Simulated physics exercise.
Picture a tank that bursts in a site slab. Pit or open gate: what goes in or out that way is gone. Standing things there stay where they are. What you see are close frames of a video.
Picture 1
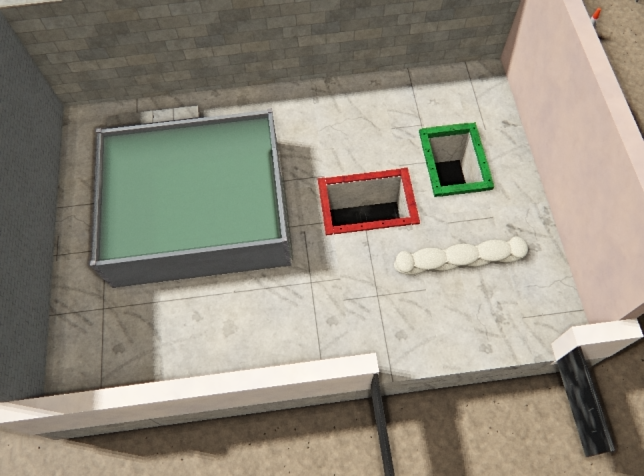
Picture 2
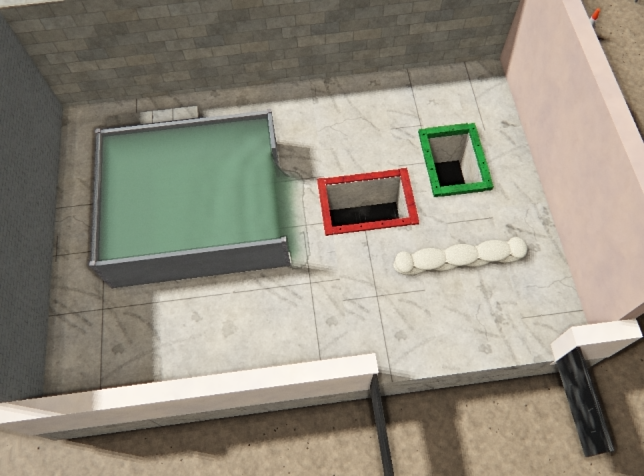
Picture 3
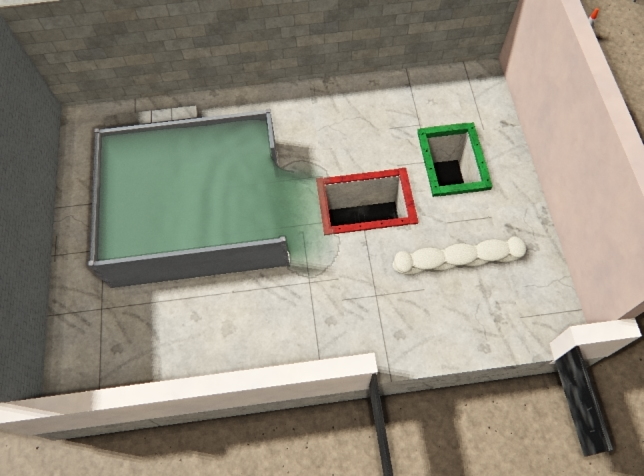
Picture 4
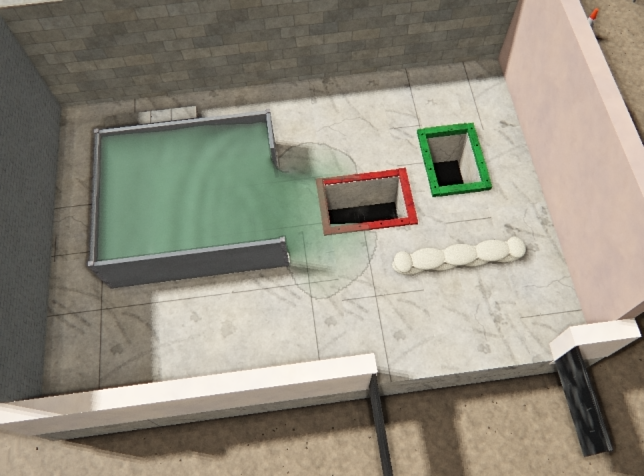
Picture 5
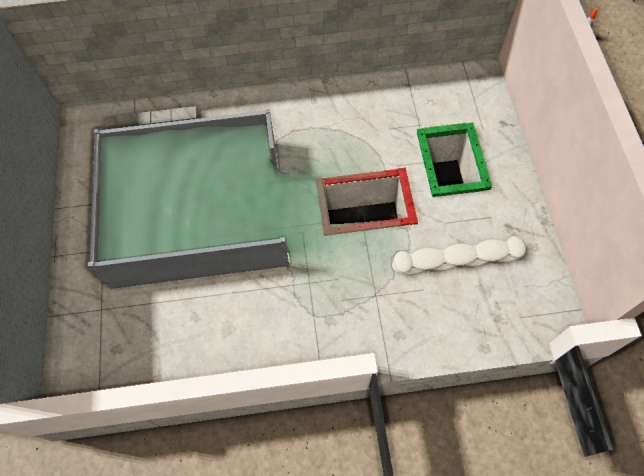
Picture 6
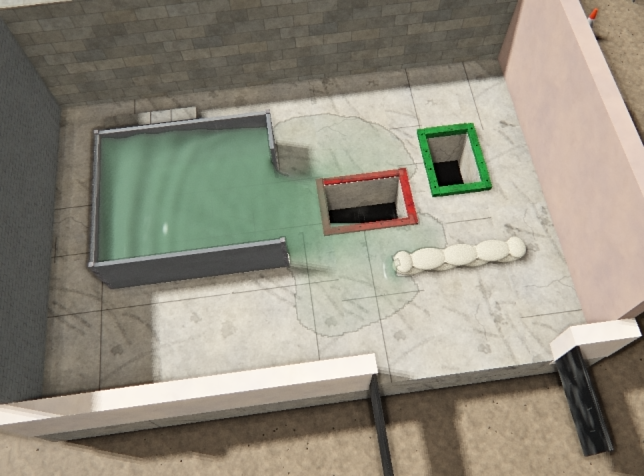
To begin with, a grey-walled tank of green water sits still beside red-framed and green-framed pits and a row of white bags. Then a gap opens in its right wall, and water pours out, rippling the pool and fanning across the slab around the red-framed pit to the nearest bag.
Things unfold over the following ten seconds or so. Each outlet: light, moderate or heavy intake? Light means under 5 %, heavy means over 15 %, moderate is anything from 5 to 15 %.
Intake - gate: Heavy, red pit: Heavy, green pit: Light.
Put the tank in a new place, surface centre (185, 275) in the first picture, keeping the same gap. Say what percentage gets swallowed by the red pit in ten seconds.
Share for the red pit - 8 in a hundred.
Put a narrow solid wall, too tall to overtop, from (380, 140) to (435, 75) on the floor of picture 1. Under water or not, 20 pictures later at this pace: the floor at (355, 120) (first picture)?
Submerged.
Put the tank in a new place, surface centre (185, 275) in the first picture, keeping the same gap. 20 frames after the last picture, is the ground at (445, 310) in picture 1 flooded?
Soaked.
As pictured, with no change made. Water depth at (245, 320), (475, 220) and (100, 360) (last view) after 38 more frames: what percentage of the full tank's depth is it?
Around 0, 4 and 0 %.
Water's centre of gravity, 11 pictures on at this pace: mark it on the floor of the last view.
Centre of mass: Roughly (258, 212).
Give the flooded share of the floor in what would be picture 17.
It comes out near 45 percent.
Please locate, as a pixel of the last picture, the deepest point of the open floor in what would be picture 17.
Look close to (316, 230).
A moment on, water covers 35 % of the floor; the gate 0 %, the red pit 12 %, the green pit 0 %.
Next, water covers 45 % of the floor; the gate 3 %, the red pit 21 %, the green pit 1 %.
Then, water covers 45 % of the floor; the gate 9 %, the red pit 29 %, the green pit 1 %.
Later, water covers 55 % of the floor; the gate 16 %, the red pit 36 %, the green pit 1 %.
In the end, water covers 70 % of the floor; the gate 23 %, the red pit 40 %, the green pit 1 %.
